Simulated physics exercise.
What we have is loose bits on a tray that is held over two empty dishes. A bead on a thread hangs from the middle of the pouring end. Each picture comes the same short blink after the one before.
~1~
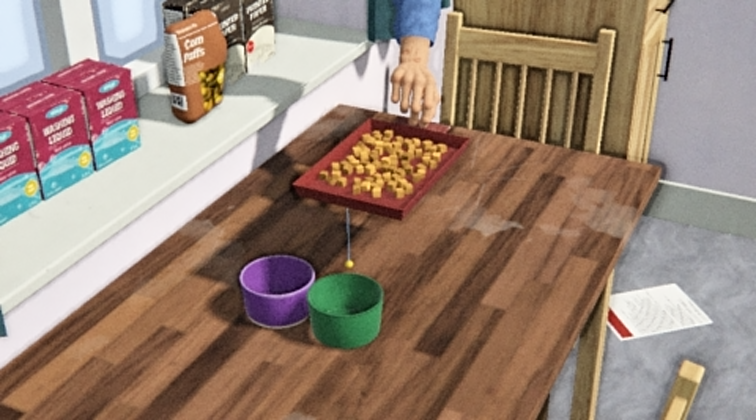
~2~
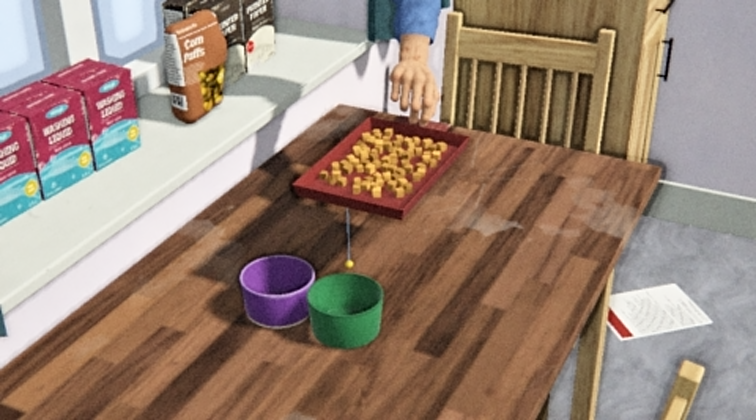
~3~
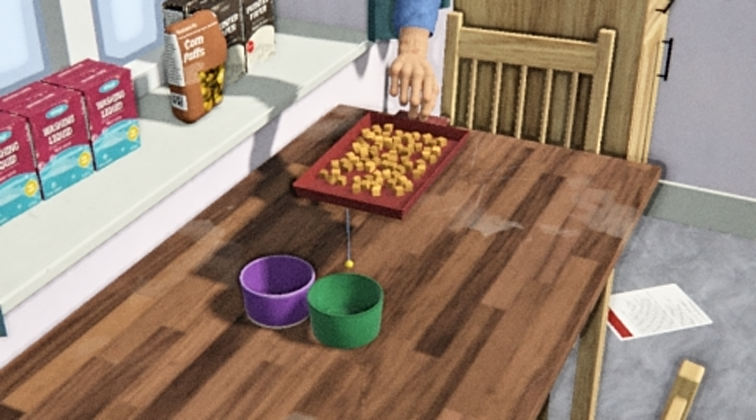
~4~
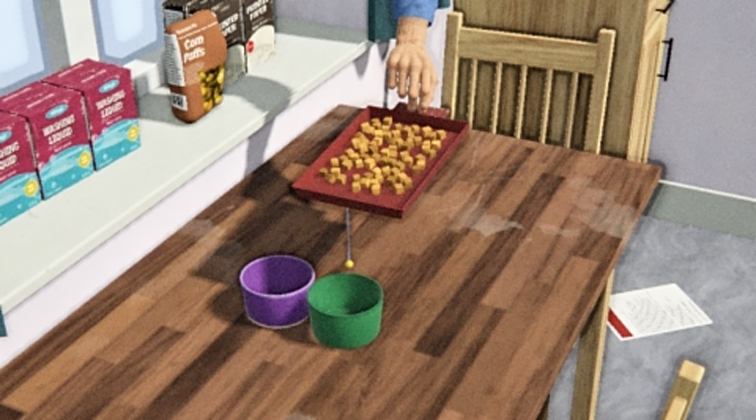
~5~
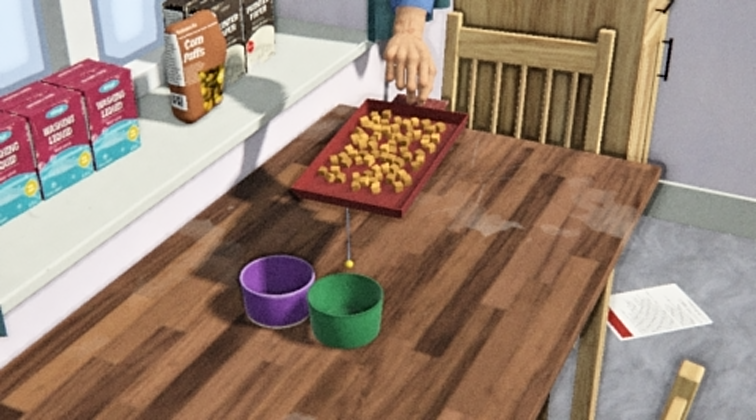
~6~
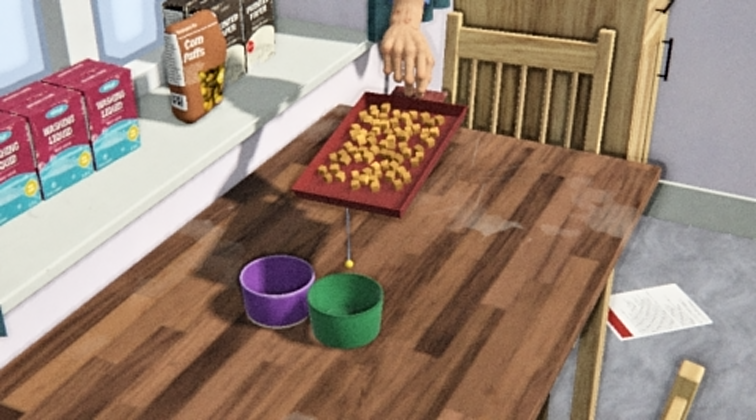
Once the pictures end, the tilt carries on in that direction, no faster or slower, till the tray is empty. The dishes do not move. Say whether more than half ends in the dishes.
Caught overall: More than half.
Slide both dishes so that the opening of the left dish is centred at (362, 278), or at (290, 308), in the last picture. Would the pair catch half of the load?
At the first place the smaller part, at the second the smaller part.
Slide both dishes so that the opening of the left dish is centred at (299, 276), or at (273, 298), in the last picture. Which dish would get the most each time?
At the first place the left one, at the second left.
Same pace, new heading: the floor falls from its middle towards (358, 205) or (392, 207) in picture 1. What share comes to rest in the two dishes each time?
Near 70 % and 30 %.
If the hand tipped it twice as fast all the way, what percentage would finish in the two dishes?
Roughly 100 in a hundred.
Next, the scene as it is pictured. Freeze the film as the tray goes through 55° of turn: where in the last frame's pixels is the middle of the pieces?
Around (337, 177).
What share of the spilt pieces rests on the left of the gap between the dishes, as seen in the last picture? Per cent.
Roughly 70 in a hundred.
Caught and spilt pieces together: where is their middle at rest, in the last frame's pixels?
Around (288, 314).
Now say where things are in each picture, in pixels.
In the first picture, corners of the pouring end at (298, 183) and (401, 207), level; middle of the load at (386, 162), croutons; left dish at (259, 308); right dish at (328, 329); bead on its thread at (349, 264).
In the second picture, corners of the pouring end at (298, 183) and (401, 207), level; middle of the load at (386, 161).
In the third picture, corners of the pouring end at (298, 184) and (401, 207), tipped barely, lowest at the left corner; middle of the load at (386, 158).
In the fourth picture, corners of the pouring end at (297, 185) and (400, 207), tipped a little, lowest at the left corner; middle of the load at (386, 154).
In the fifth picture, corners of the pouring end at (297, 186) and (400, 207), tipped a little, lowest at the left corner; middle of the load at (385, 149).
In the sixth picture, corners of the pouring end at (296, 187) and (399, 207), tipped a little, lowest at the left corner; middle of the load at (384, 145); left dish at (259, 308); right dish at (328, 329).
Soon, tray tipped steeply; all on the tray.
A while on, tray tipped right over; nearly all on the tray; a small part in the left dish; a stray few outside both.
Towards the end, tray tipped past a quarter turn; about a third in the right dish; about half in the left dish; about a quarter outside both.
Finally, tray tipped past a quarter turn; about a third in the right dish; about half in the left dish; about a quarter outside both.
